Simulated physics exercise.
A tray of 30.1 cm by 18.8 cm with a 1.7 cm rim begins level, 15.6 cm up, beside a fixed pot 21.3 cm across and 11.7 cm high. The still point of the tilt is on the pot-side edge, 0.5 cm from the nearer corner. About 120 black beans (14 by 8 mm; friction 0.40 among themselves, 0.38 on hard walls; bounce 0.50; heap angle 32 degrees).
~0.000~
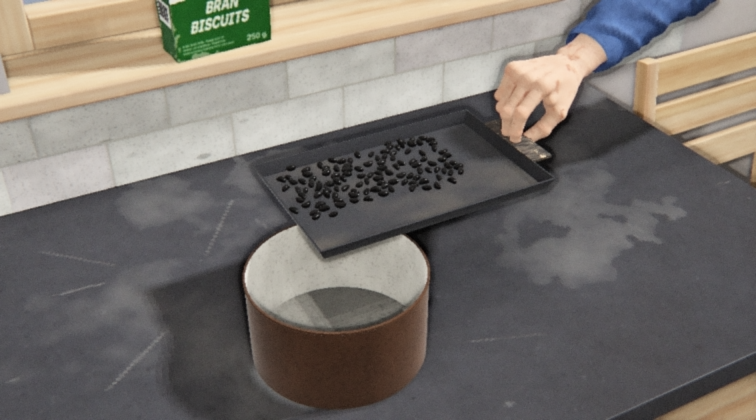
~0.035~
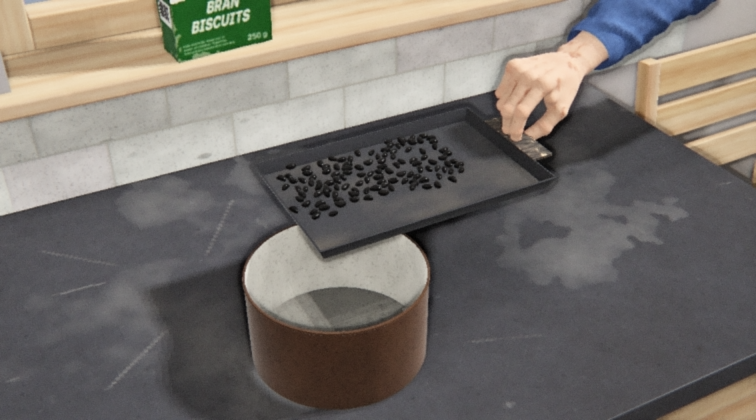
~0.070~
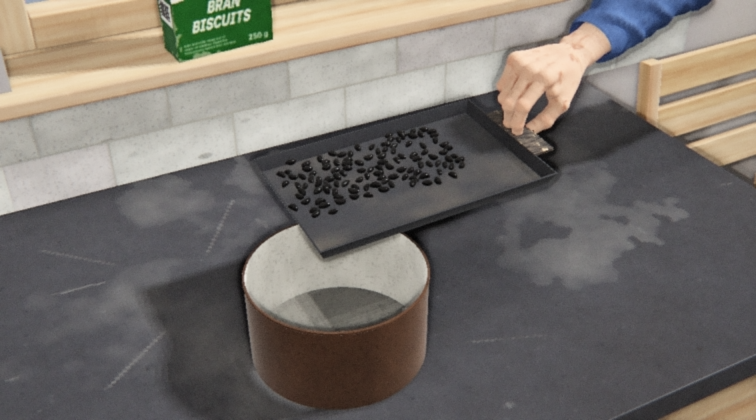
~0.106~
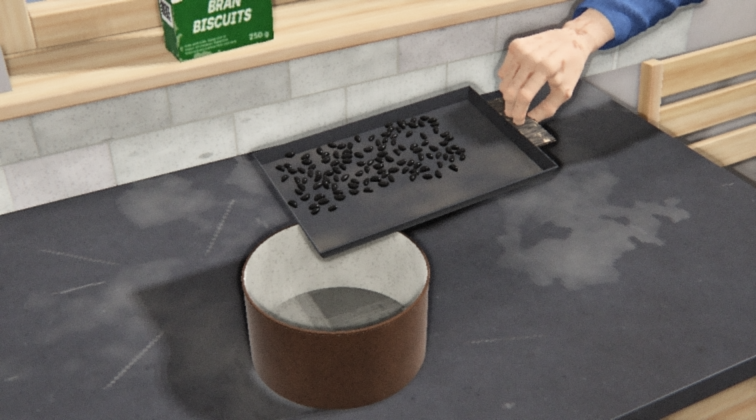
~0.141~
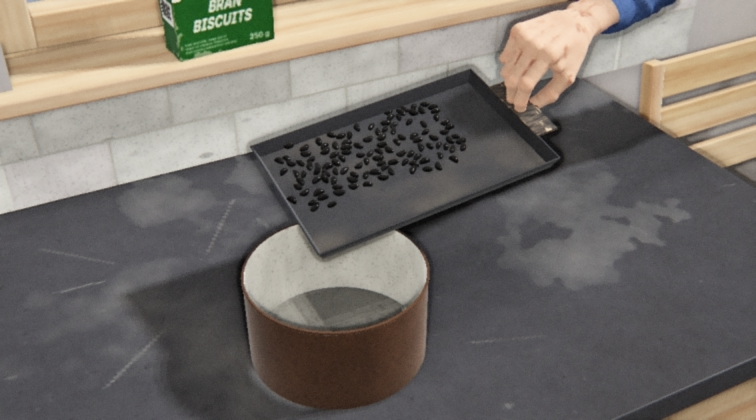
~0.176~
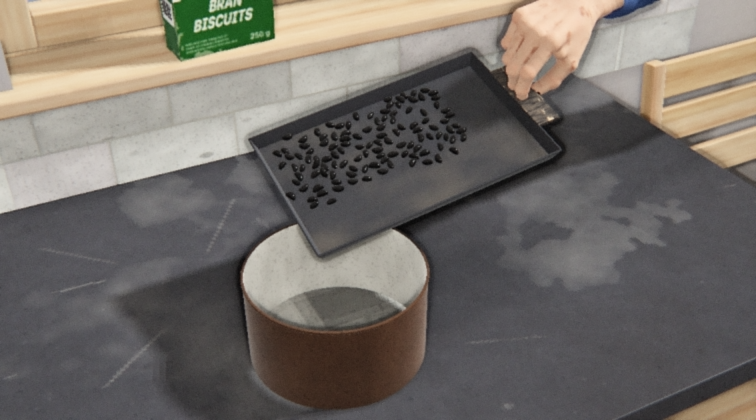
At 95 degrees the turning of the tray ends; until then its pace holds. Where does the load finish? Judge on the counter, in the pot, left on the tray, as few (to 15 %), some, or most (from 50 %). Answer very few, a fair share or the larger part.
Counter a fair share, pot the larger part, tray very few.
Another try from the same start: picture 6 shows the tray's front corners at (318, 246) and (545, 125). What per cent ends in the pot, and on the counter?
Pot 25, counter 75.
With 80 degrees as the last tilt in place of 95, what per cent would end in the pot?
Then about 75 per cent.
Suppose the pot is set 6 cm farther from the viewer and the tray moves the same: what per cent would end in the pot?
It would be near 0 per cent.
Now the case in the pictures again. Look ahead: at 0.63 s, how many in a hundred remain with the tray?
About 40 per cent.
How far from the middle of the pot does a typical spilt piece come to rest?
Some 32 cm.
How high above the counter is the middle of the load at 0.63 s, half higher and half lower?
Roughly 16 cm.
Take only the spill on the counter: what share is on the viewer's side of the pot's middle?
About 90 per cent.
Then, at 0.45 s, tilt 56 degrees; the tray holds 100 %, the pot 0 %.
After 0.63 s, tilt 82 degrees; the tray holds 40 %, the pot 30 %.
After 0.93 s, tilt 95 degrees; the tray holds 0 %, the pot 75 %.
In the end, at 2.6 s, counter 25 %, pot 75 %, tray 0 %.
